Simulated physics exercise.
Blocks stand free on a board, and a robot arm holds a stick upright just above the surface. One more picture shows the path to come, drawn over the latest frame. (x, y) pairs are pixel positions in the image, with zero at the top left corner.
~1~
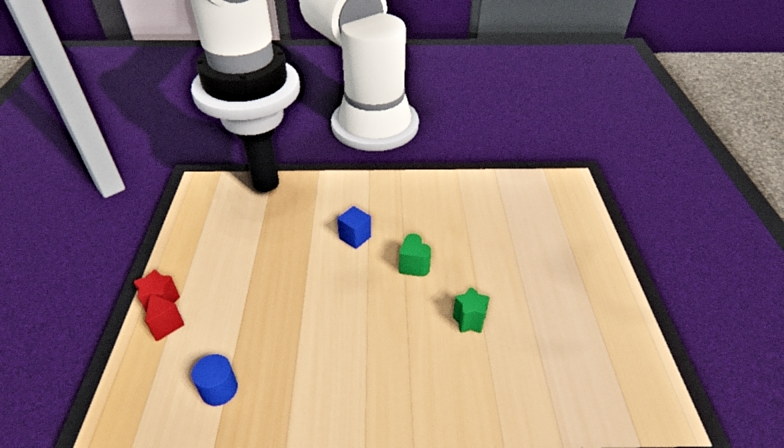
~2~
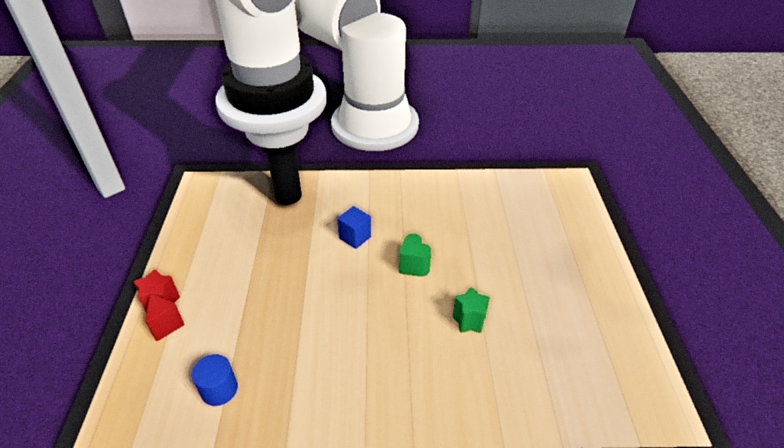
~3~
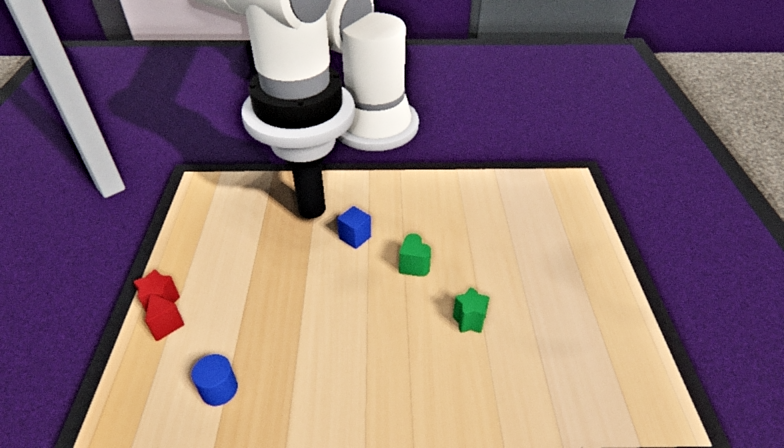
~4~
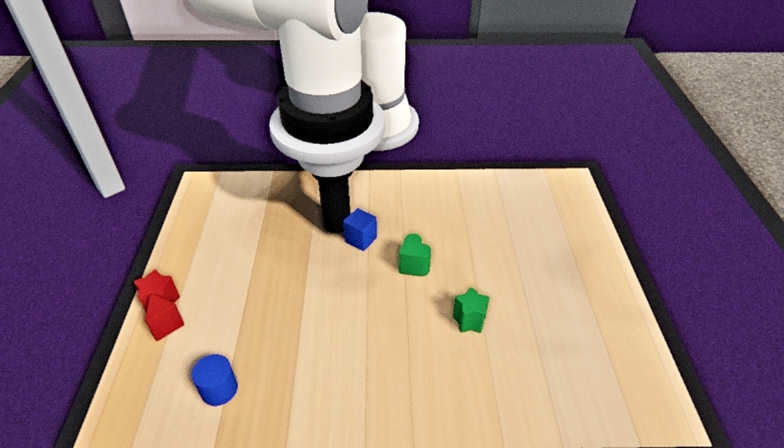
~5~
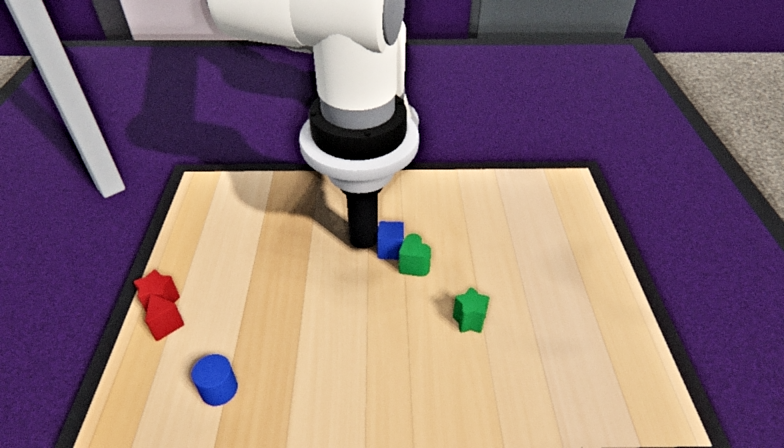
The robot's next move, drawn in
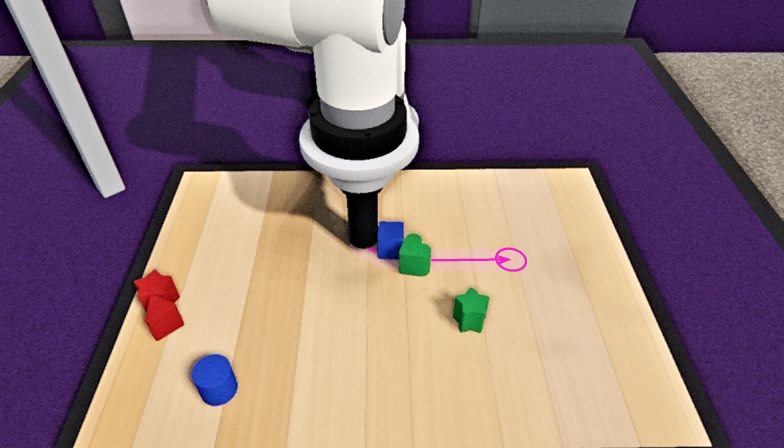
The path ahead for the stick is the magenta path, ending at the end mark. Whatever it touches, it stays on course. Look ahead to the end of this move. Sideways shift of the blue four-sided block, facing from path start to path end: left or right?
Left.
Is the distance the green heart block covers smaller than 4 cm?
No, I don't think so.
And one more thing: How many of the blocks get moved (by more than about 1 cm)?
I count two.
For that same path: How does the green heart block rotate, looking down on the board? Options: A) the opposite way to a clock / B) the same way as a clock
I choose B.
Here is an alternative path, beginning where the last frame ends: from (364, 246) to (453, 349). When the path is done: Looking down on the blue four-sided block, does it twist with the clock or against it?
Looking down: Anticlockwise.
The drawn path runs from (364, 246) by way of (410, 260) and (460, 260) to (511, 259).
The first path, step by step. One third of the way, stick at (411, 253); blue four-sided block at (440, 237); green heart block at (440, 256), turned 65° clockwise.
Two thirds of the way, stick at (463, 253); blue four-sided block at (491, 233), turned 30° anticlockwise; green heart block at (462, 263).
At the end, stick at (513, 252); blue four-sided block at (538, 228), turned 50° anticlockwise; green heart block at (462, 263), turned 145° clockwise; green star block not moved.
